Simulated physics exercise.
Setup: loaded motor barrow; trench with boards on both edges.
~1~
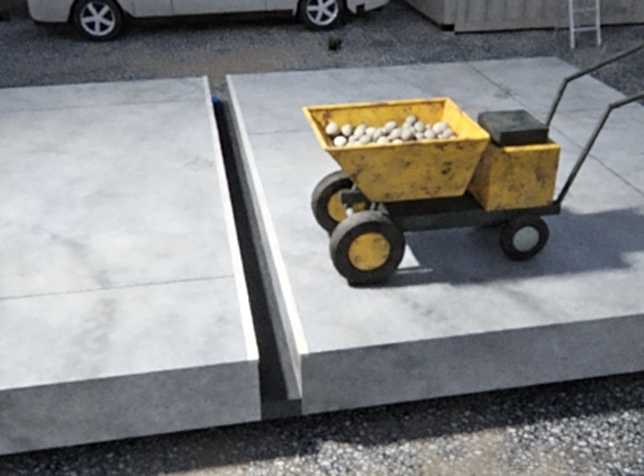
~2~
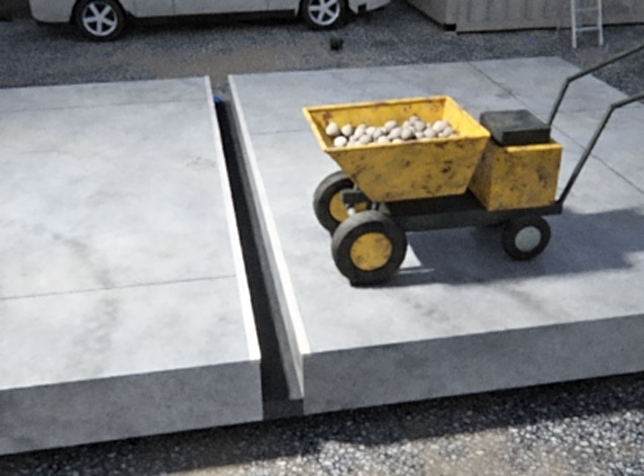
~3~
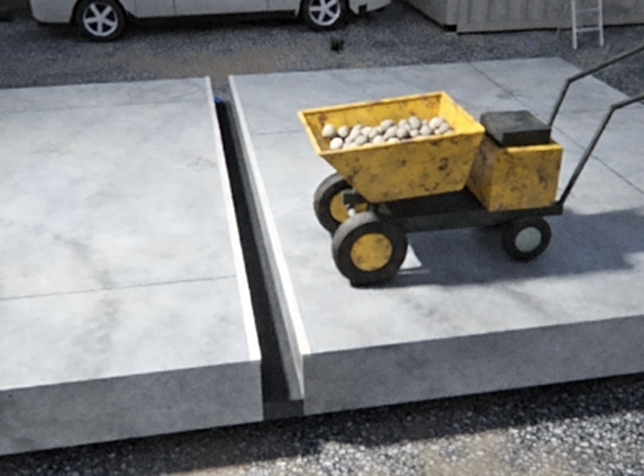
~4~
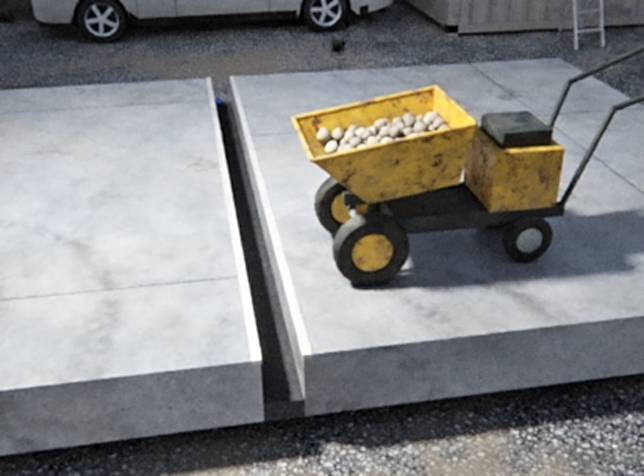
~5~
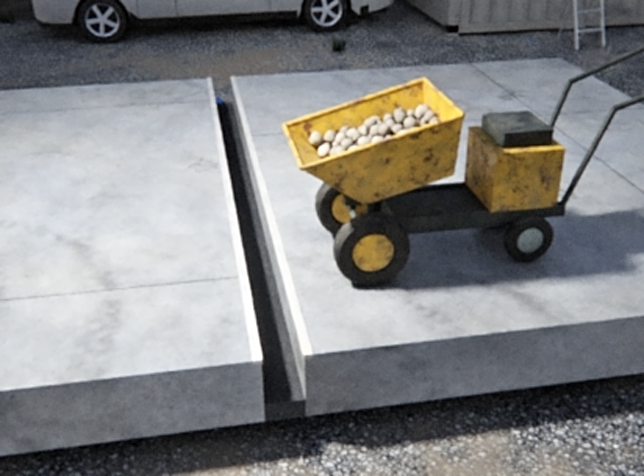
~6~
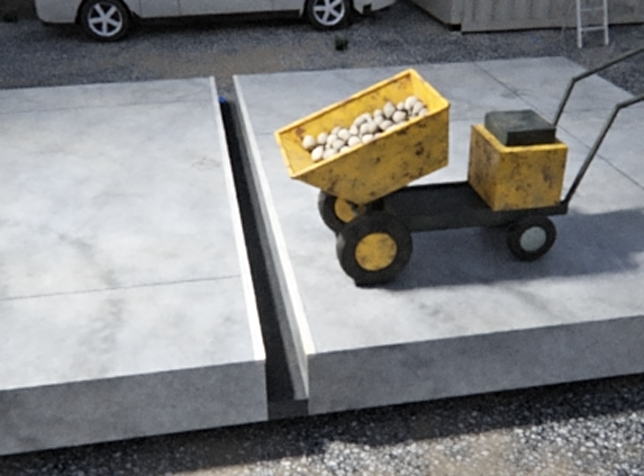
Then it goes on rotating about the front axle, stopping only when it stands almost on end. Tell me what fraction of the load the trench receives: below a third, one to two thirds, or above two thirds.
The trench receives below a third.
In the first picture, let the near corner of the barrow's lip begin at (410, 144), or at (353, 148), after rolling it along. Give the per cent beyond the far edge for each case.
The first spot yields roughly 0 percent, the second roughly 30 percent.
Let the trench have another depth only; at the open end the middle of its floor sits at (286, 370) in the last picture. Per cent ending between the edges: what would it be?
Roughly 0 in a hundred.
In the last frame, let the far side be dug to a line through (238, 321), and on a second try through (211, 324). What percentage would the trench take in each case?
Lab note: Try one 50 per cent, try two 90 per cent.
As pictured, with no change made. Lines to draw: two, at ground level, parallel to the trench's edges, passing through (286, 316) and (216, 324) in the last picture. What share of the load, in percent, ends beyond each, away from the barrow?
The first comes to 70 %, the second to 40 %.
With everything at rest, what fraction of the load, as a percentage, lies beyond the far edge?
Estimate: Around 70 per cent.
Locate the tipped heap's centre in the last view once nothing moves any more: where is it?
Around (209, 265), give or take.
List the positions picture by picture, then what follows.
In the first picture, lip of the skip at (327, 150), level; top of the load at (398, 136), river pebbles; first edge of the trench at (294, 314); far edge at (247, 319), the trench under half as wide as the skip, and about as deep as wide.
In the second picture, lip of the skip at (326, 151), tipped barely; top of the load at (398, 135).
In the third picture, lip of the skip at (320, 155), tipped barely; top of the load at (408, 132).
In the fourth picture, lip of the skip at (312, 161), tipped a little; top of the load at (410, 140).
In the fifth picture, lip of the skip at (302, 168), tipped clearly; top of the load at (411, 125).
In the sixth picture, lip of the skip at (293, 178), tipped clearly; top of the load at (413, 123); first edge of the trench at (301, 314); far edge at (253, 319).
Soon, skip tipped steeply; all in the skip.
A while on, skip tipped right over; about two thirds in the skip; a stray few in or heaped over the trench; about a quarter beyond it; a stray few falling.
Towards the end, skip tipped right over; about a quarter in the skip; a stray few in or heaped over the trench; about two thirds beyond it.
Finally, skip tipped right over; about a quarter in the skip; a stray few in or heaped over the trench; about two thirds beyond it.
